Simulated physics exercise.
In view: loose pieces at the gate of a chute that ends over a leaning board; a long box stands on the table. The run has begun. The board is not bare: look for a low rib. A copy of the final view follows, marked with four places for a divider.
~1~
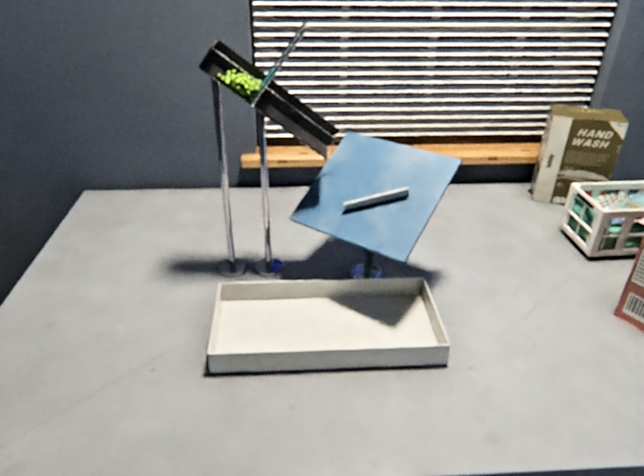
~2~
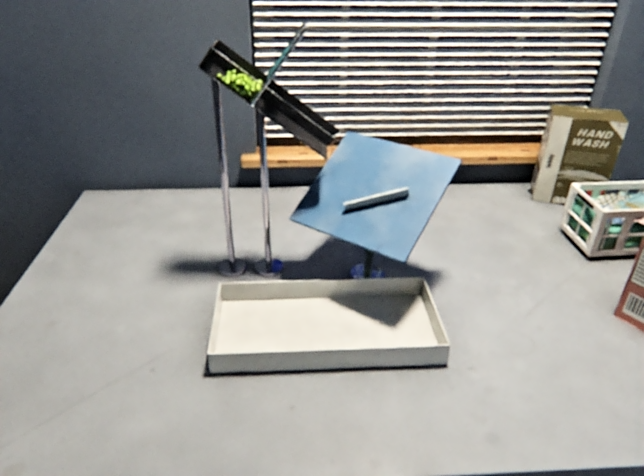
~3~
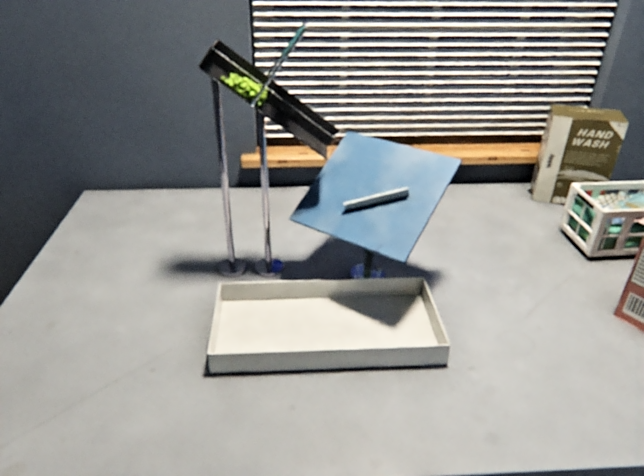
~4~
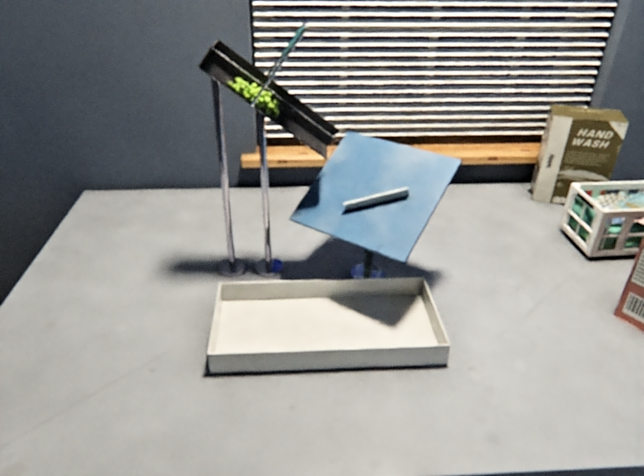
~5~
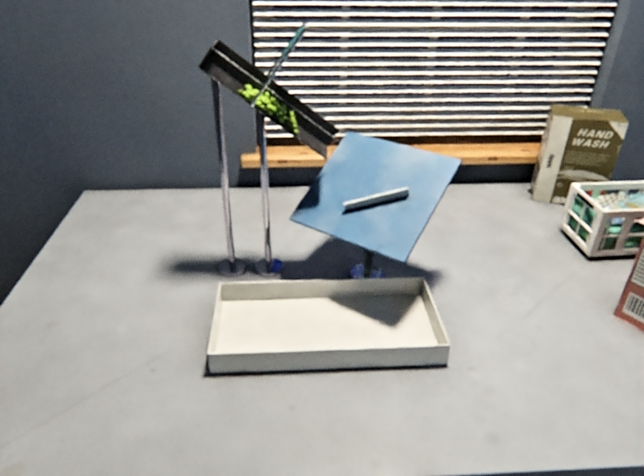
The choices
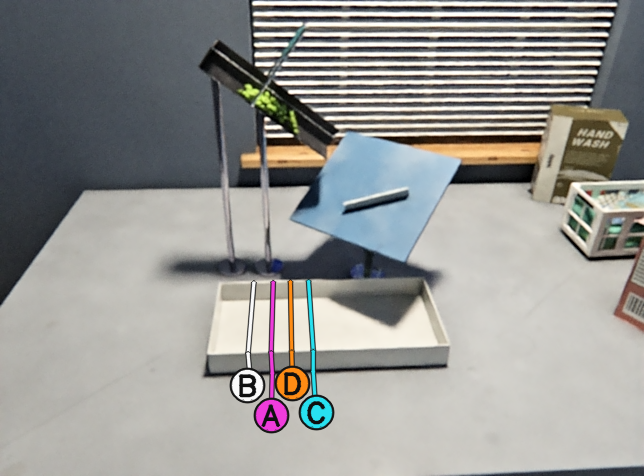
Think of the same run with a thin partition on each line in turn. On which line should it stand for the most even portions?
It is D.
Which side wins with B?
More lands on the right.
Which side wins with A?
The right side.
On the marked copy, line A crosses the front rim at (271, 351); line B crosses the front rim at (248, 352); line C crosses the front rim at (313, 350); line D crosses the front rim at (291, 351).
If A is chosen, of what is caught, about a tenth on the left of the divider, the larger part on the right.
If B is chosen, of what is caught, about a tenth on the left of the divider, the larger part on the right.
If C is chosen, of what is caught, almost all on the left of the divider, about a tenth on the right.
If D is chosen, of what is caught, roughly two thirds on the left of the divider, roughly a third on the right.
